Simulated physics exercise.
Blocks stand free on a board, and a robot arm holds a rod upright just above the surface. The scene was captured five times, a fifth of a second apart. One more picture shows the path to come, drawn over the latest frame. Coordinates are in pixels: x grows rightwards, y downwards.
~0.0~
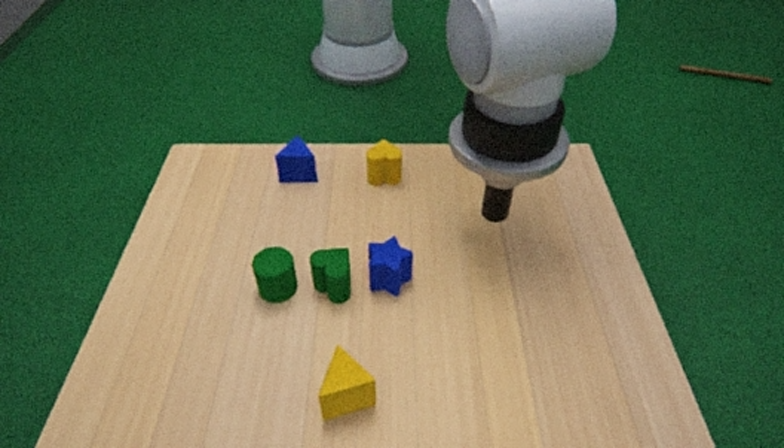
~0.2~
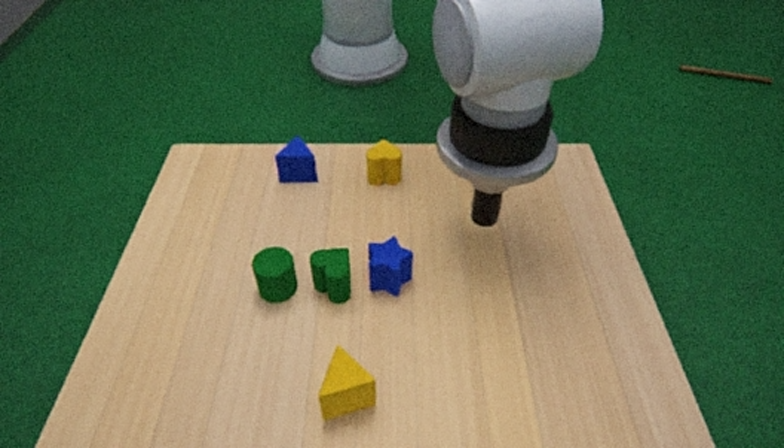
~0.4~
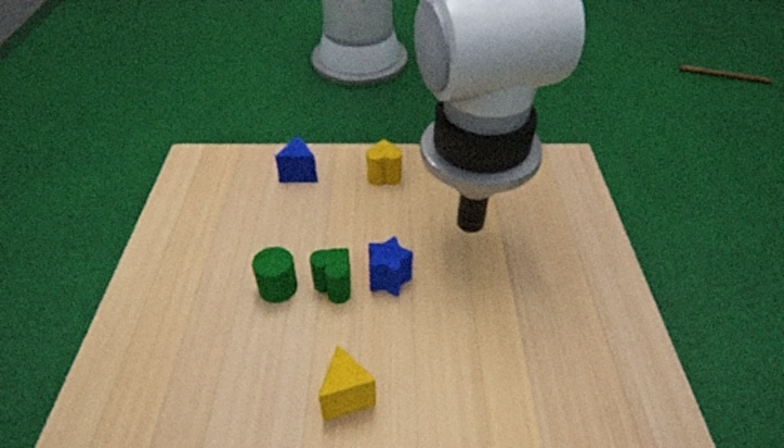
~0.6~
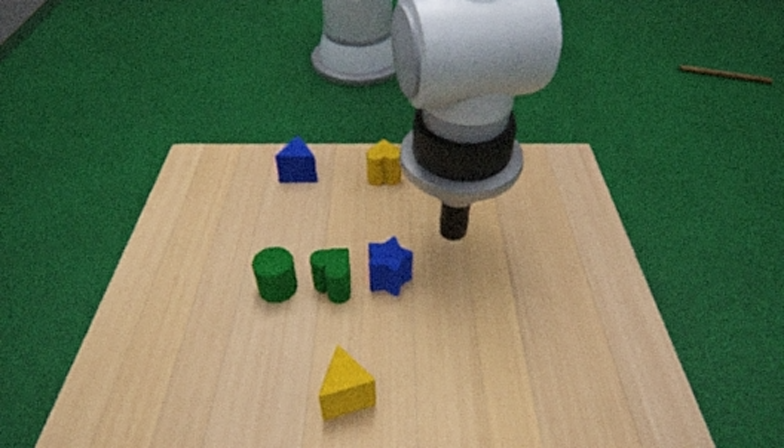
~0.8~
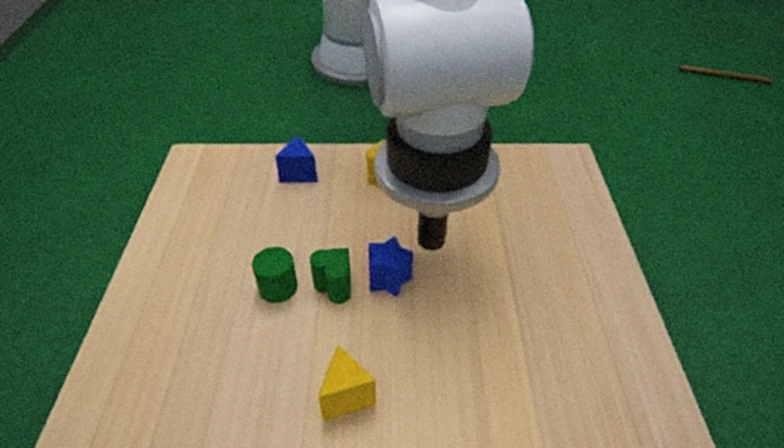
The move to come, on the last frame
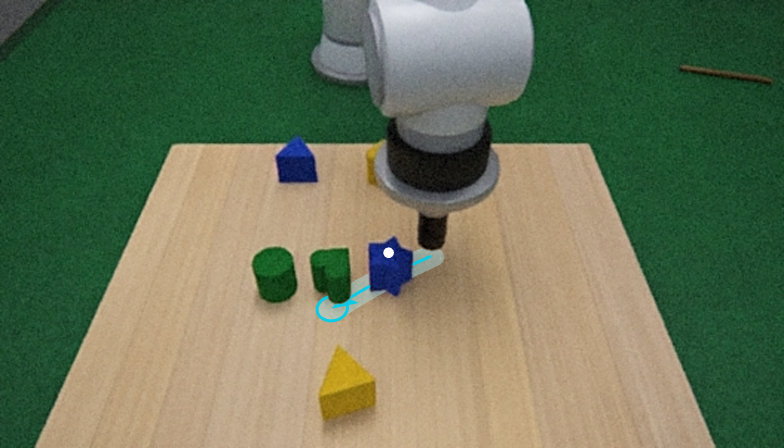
To begin with, a robot arm holds a dark rod upright above the right side of a wooden board, where blue, yellow and green blocks stand. The arm then carries the rod a short way left and slightly nearer the viewer, until it is just right of the blue star, while all the blocks stay still.
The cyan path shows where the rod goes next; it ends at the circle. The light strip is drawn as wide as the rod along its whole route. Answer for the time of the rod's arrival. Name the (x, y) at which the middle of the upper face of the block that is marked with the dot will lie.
About (300, 299).
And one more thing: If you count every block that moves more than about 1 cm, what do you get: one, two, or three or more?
The push will move three blocks or more.
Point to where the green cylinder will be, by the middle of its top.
Final place: (246, 265).
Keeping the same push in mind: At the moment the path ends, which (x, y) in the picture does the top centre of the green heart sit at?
Close to (262, 293).
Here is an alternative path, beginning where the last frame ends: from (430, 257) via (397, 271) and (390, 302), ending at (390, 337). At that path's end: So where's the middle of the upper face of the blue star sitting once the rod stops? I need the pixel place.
It should be at (356, 293) by then.
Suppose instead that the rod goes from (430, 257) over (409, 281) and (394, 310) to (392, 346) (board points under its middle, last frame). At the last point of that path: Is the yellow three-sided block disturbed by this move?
It is still on its spot.
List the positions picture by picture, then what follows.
The first frame shows tip of the rod (495, 214), middles of tops, green cylinder (272, 261), green heart (332, 260), yellow three-sided block (344, 373), blue star (389, 253).
The second frame shows rod (484, 219), nothing pushed.
The third frame shows rod (470, 224), nothing pushed.
The fourth frame shows rod (453, 232), nothing pushed.
The fifth frame shows rod (431, 241), green cylinder (272, 261), green heart (332, 260), yellow three-sided block (344, 373), blue star (389, 253).
The line goes from (430, 257) over (382, 280) to (332, 308); the dot is on the blue star.
The first path, step by step. One third of the way, rod (398, 256); blue star (374, 260).
Two thirds of the way, rod (365, 274); green cylinder (259, 263); green heart (300, 274); blue star (337, 277).
At the end, rod (330, 293); green cylinder (246, 265); green heart (262, 293); yellow three-sided block unmoved; blue star (300, 298).
